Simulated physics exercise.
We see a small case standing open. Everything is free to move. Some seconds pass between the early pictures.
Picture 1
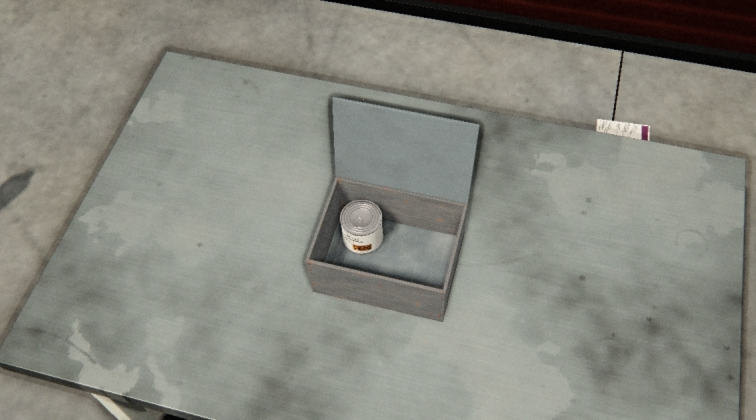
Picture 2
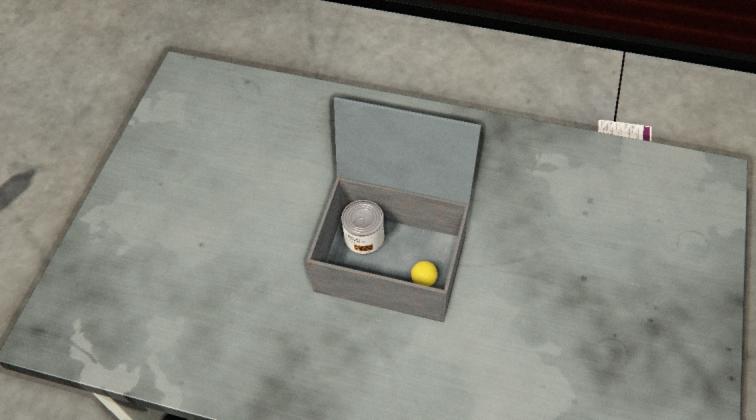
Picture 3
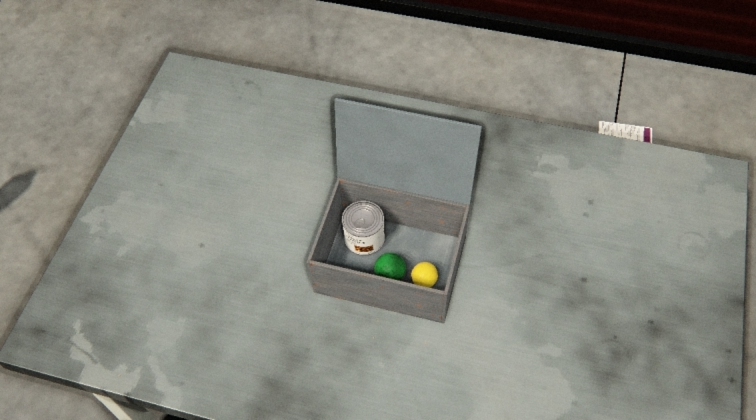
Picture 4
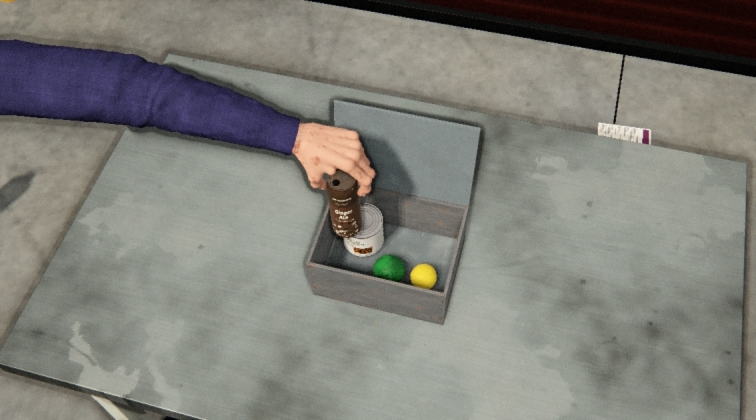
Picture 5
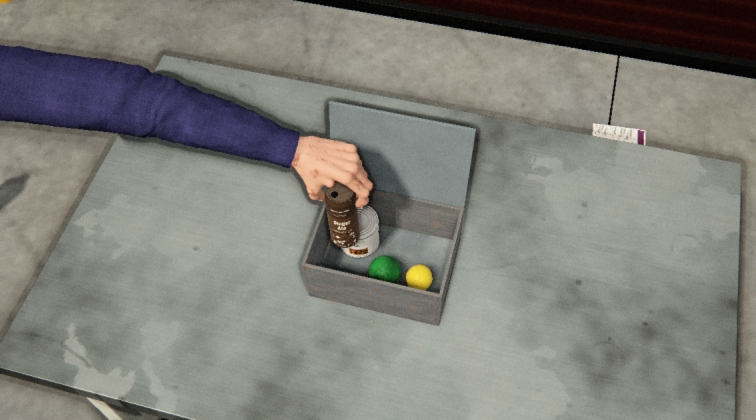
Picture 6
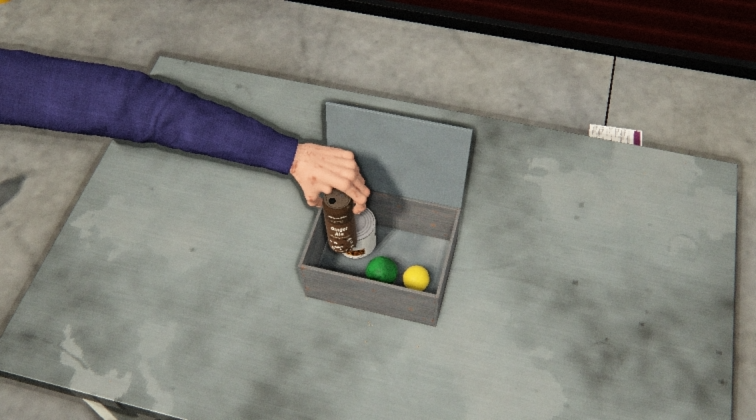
At the start, a small open case on a table holds only a white tin at its left side. A yellow lemon appears at the front right, then a green ball just left of it. A purple-sleeved arm then reaches in from the left, lowering a brown can into the case beside the tin, still gripping it.
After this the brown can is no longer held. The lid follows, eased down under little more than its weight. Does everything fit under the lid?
Outcome: The lid is held up.
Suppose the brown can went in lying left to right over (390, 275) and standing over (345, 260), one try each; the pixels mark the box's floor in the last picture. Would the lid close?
First, it sits on the rim; second, it will not close.
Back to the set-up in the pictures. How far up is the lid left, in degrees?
About 20°.
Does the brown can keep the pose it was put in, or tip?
It tips.
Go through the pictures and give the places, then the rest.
The last thing is not in view yet; white tin (362, 227), in the first picture.
The last thing is not in view yet; yellow lemon (424, 274), in the second picture.
The last thing is not in view yet; green ball (390, 269), in the third picture.
Still above its spot; brown can (345, 205); white tin (363, 230), in the fourth picture.
Still above its spot; brown can (343, 216); yellow lemon (419, 278), in the fifth picture.
Put in, still held; brown can (340, 222); green ball (382, 272), in the sixth picture.
Then, 1.30 s past the last view, lid 82° above the rim; brown can rocked 48° from its first pose near (327, 251).
Then, 1.80 s past the last view, lid 32° above the rim; brown can rocked 48° from its first pose near (327, 250).
Finally, lid 21° above the rim; down or leaning hard in the box, brown can; the other 3 still in place. Final places as the last picture's camera would see them, brown can near (323, 249).
